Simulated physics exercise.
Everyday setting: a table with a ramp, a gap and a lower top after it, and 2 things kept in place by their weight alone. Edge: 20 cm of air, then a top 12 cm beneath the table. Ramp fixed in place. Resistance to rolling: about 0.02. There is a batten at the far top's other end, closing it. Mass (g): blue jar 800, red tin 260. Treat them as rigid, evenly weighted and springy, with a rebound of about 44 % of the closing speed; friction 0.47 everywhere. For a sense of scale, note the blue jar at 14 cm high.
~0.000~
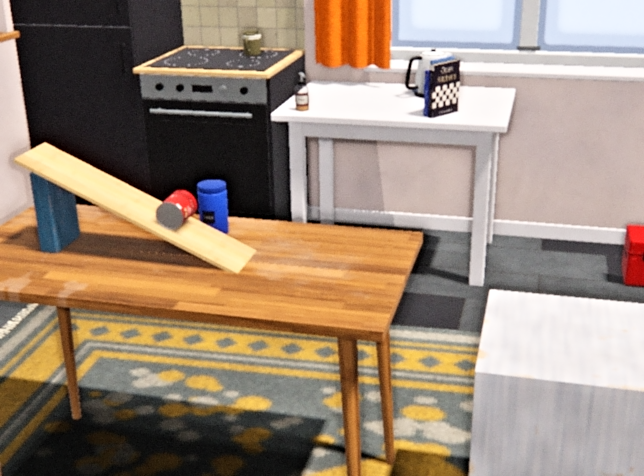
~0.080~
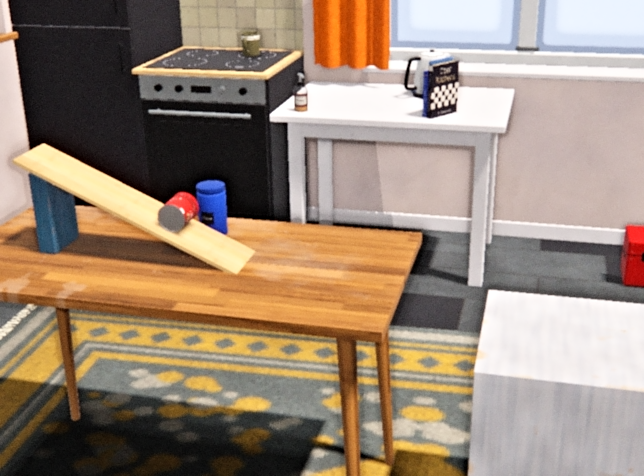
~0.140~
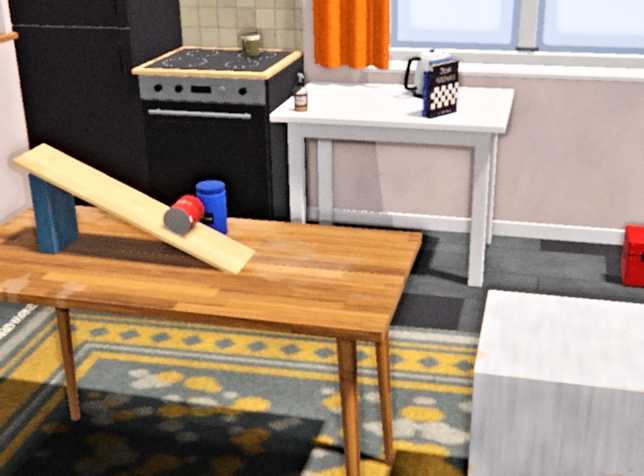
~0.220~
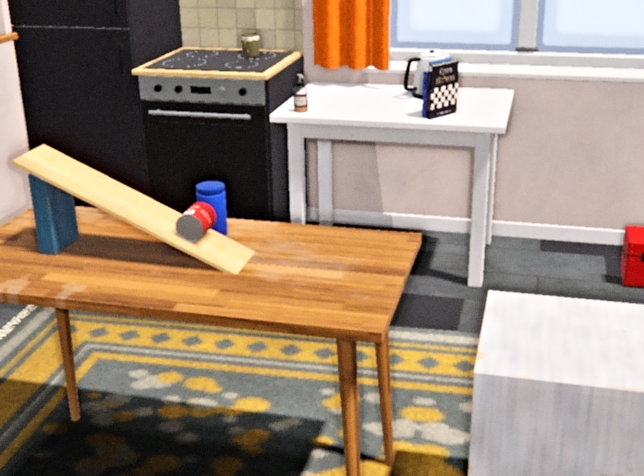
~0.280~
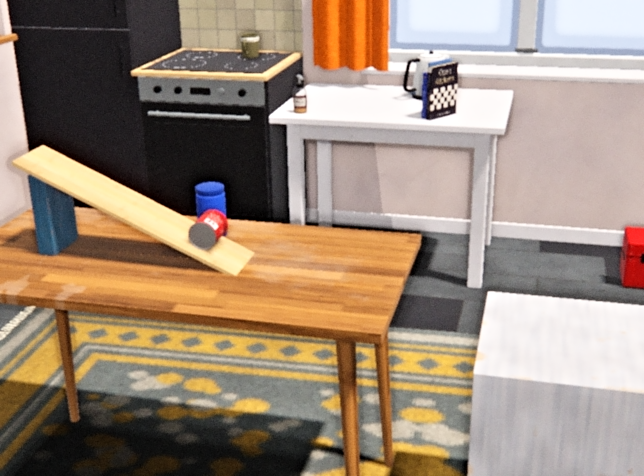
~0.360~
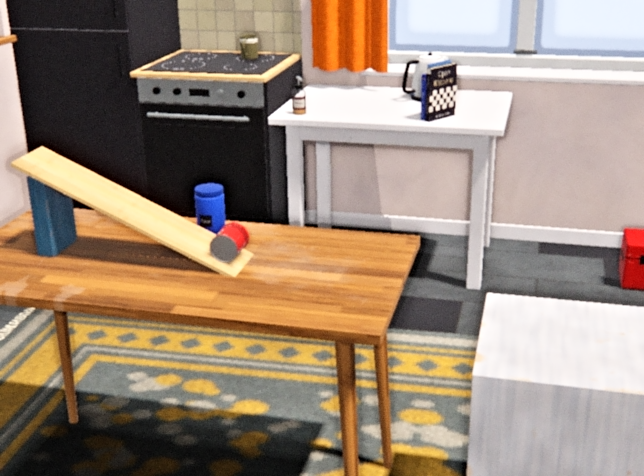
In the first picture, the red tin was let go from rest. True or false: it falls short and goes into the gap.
True.
After 0.56 s, edge 27 cm away; red tin near (300, 256).
After 0.86 s, 1 cm past the table's edge; red tin near (409, 266).
After 1.06 s, down in the gap; red tin near (457, 338).
After 1.36 s, down in the gap.
In the end (1.5 s), down in the gap; blue jar under 8 cm from the start.
